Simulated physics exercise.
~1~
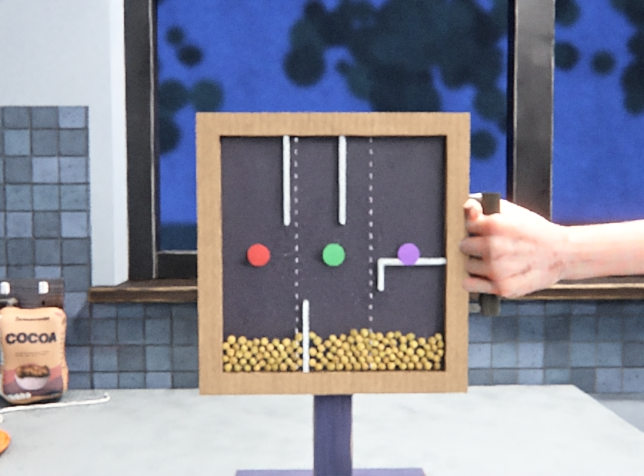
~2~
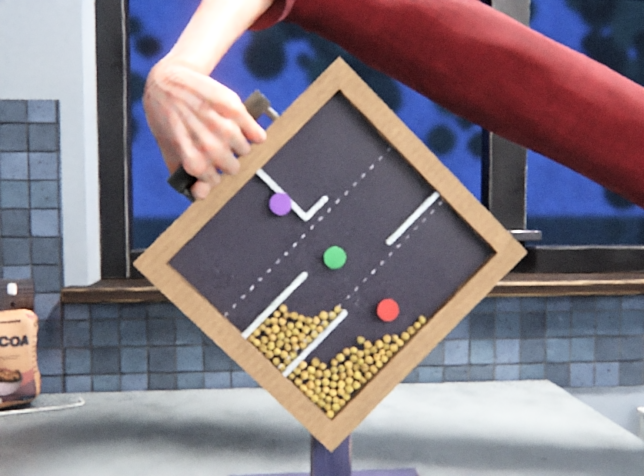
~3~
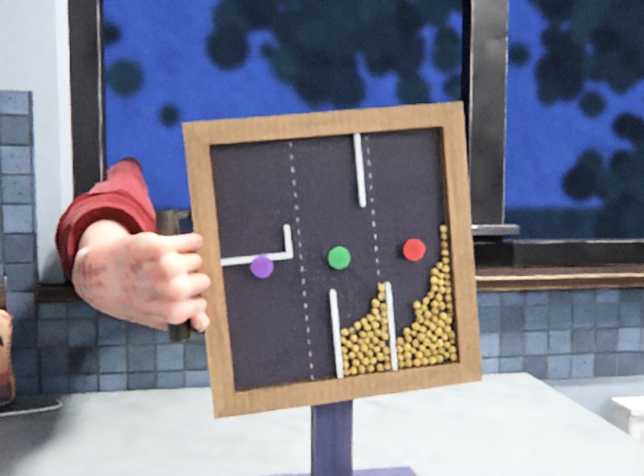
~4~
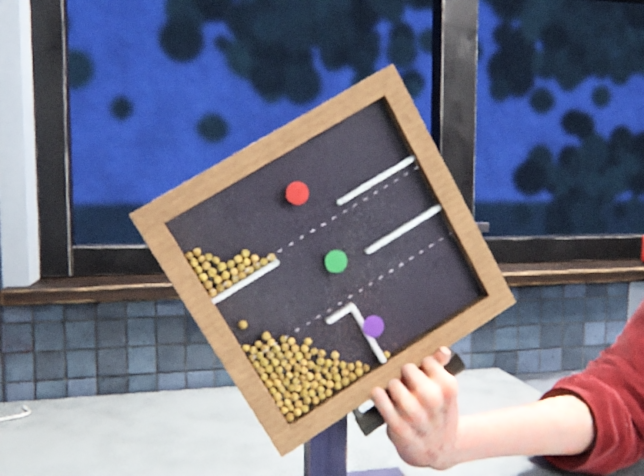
On a kitchen counter, a hand turned a square wooden case anticlockwise on its stand, paused, then turned it further the same way, and the small golden beads inside tumbled between white dividers, most of them ending up in the purple-marked strip.
